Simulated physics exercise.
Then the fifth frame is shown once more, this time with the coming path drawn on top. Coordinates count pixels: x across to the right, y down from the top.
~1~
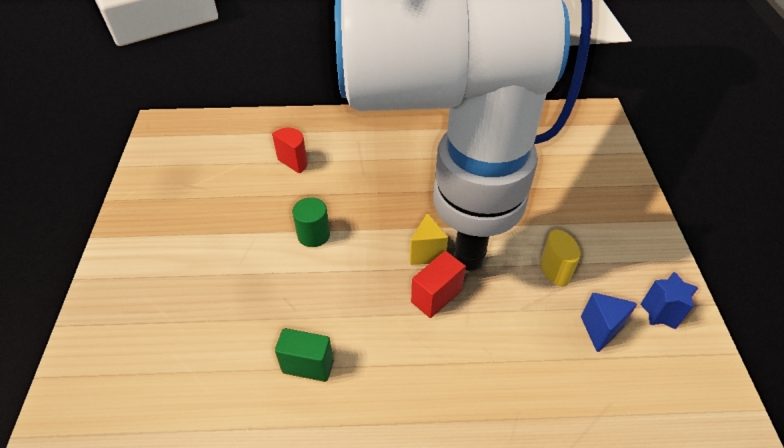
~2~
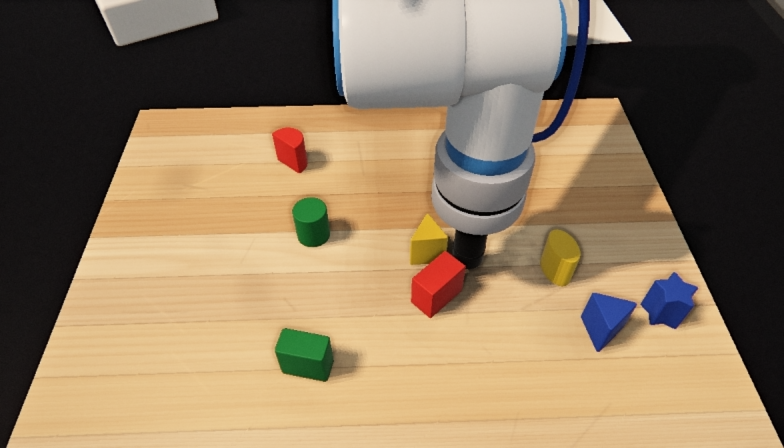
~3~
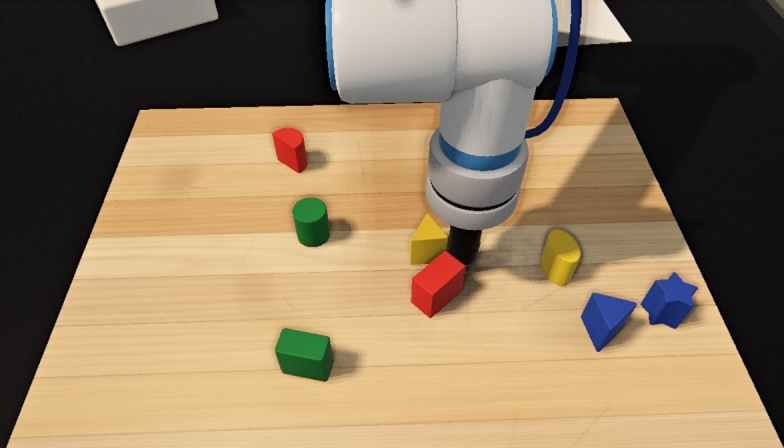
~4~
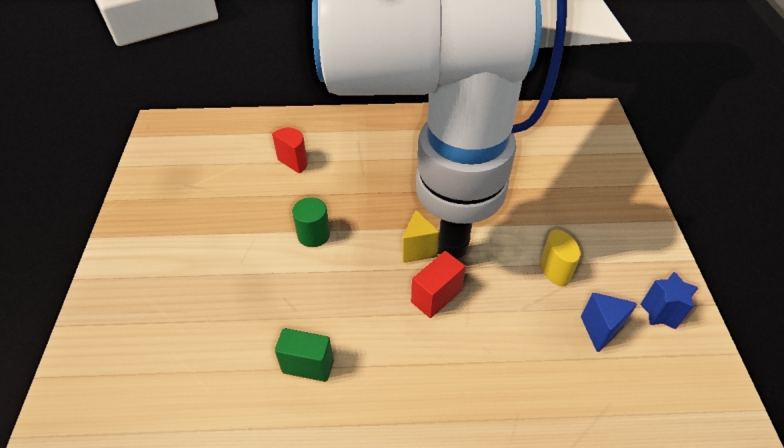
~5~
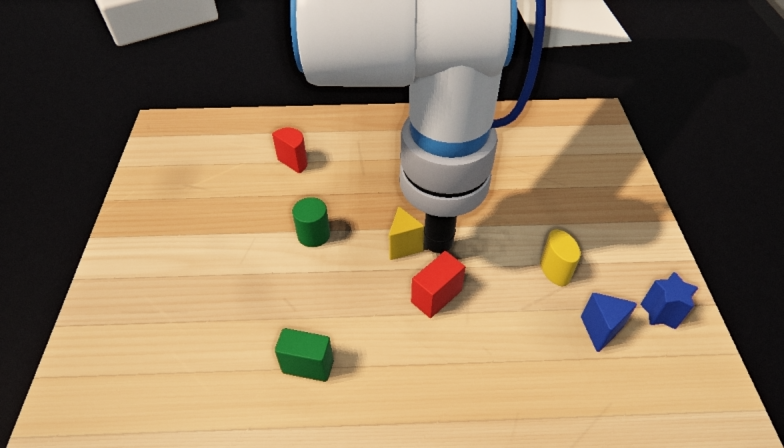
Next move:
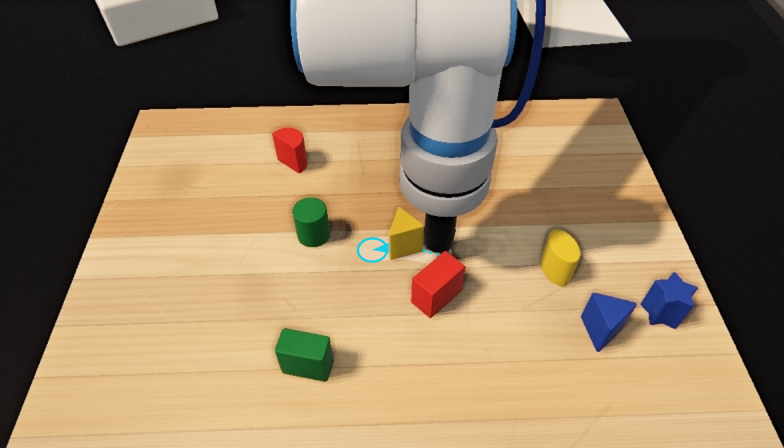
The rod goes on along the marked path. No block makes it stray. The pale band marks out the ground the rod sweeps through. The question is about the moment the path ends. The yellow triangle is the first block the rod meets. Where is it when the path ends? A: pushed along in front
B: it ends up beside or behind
I choose A.
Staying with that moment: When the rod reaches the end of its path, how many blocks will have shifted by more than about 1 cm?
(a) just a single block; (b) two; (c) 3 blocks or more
Option a.
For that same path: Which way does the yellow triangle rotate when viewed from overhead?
From above, clockwise.
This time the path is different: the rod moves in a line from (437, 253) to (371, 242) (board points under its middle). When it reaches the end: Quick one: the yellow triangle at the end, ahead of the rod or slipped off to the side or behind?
It sits in front of the rod.
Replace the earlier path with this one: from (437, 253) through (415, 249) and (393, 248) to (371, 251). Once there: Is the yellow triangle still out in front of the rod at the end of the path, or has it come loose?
Carried ahead at the end.
The drawn path runs from (437, 253) by way of (416, 249) and (394, 247) to (373, 250).
What follows on the original path. Halfway along, rod at (405, 237); yellow triangle at (371, 216).
At the end, rod at (372, 239); yellow triangle at (342, 211), turned 30° clockwise; red rectangular block not moved.
